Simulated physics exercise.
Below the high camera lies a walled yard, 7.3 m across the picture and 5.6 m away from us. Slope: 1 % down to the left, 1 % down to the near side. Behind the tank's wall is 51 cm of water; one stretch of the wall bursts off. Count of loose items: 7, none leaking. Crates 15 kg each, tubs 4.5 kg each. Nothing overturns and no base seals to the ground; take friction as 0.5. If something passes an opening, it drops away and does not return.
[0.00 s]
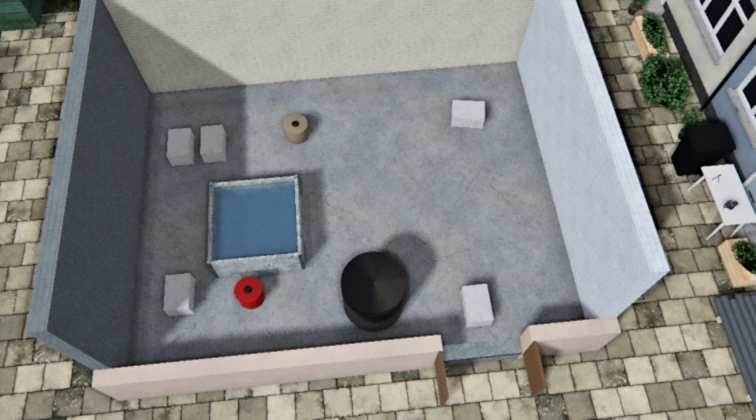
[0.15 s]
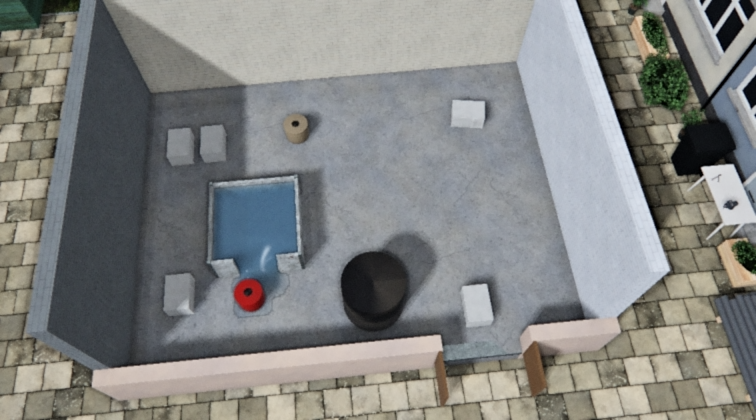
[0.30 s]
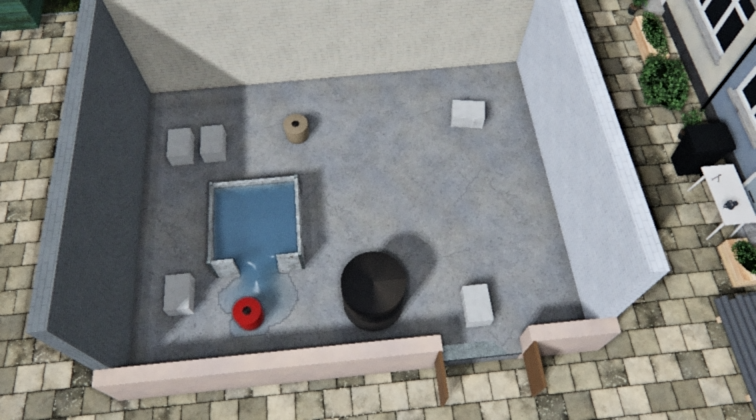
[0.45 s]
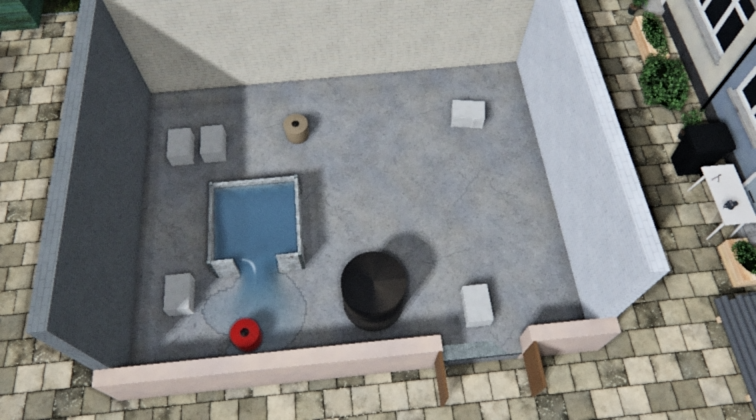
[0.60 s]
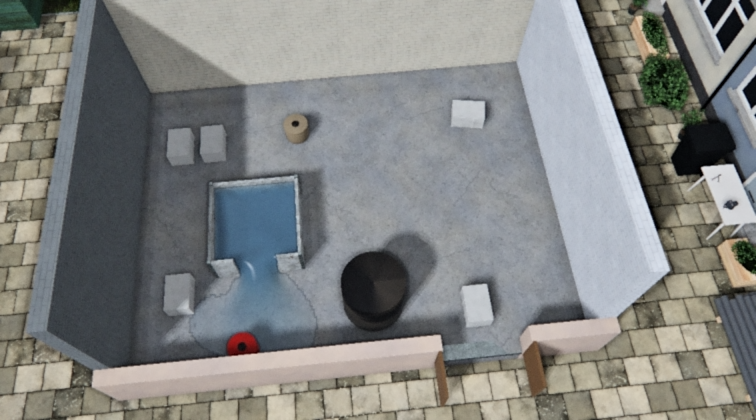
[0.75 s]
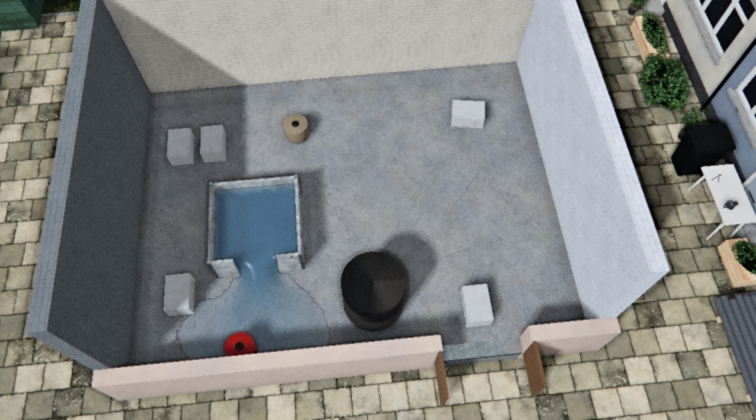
In a walled yard, water pours from a tank's open side and pushes a red tub toward the near wall.
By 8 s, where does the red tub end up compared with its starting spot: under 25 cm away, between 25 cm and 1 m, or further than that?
The red tub ends up more than 1 m away.
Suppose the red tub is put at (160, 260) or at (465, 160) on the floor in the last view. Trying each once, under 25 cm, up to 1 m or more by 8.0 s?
Run one, it gets swept far; run two, it remains planted.
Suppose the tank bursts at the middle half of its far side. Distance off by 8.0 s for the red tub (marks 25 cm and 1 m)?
From there, the red tub remains planted.
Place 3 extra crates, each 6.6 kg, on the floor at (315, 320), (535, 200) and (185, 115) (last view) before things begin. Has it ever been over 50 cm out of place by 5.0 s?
Respectively: Greater, smaller, smaller.
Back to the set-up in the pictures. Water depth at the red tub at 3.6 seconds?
The depth there is around 3 cm.
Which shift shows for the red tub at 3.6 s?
250 cm or so by then.
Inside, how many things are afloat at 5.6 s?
Count at that moment: 1.
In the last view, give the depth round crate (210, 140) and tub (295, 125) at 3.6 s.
0 and 0 cm.
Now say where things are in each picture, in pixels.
The red tub at (248, 289), on the bottom; 2.0 m2 under water; 0 of 7 have shifted, in the first frame.
The red tub at (248, 292), on the bottom, 4 cm from its start; water covers 2.3 m2; 0 of 7 have shifted, in the second frame.
The red tub at (247, 311), on the bottom, 36 cm from its start; 2.8 m2 under water; 1 of 7 have shifted, in the third frame.
The red tub at (245, 332) rests on the ground, 71 cm from its start; 3.5 m2 under water; 1 of 7 have shifted, in the fourth frame.
The red tub at (242, 347), on the bottom, 93 cm from its start; water covers 4.3 m2; 1 of 7 have shifted, in the fifth frame.
The red tub at (239, 346) floats, 93 cm from its start; water covers 4.8 m2; 1 of 7 have shifted, in the sixth frame.
After 1.6 s the red tub is near (190, 345), 1.2 m from its start, afloat; 0 of 7 are out; 1 afloat.
After 3.6 s the red tub is near (162, 187), 2.5 m from its start, aground; 0 of 7 are out; 0 afloat.
After 5.6 s the red tub is near (170, 163), 2.9 m from its start, afloat; 0 of 7 are out; 1 afloat.
After 8.0 s the red tub is near (156, 128), 3.7 m from its start, afloat; 0 of 7 are out; 1 afloat.
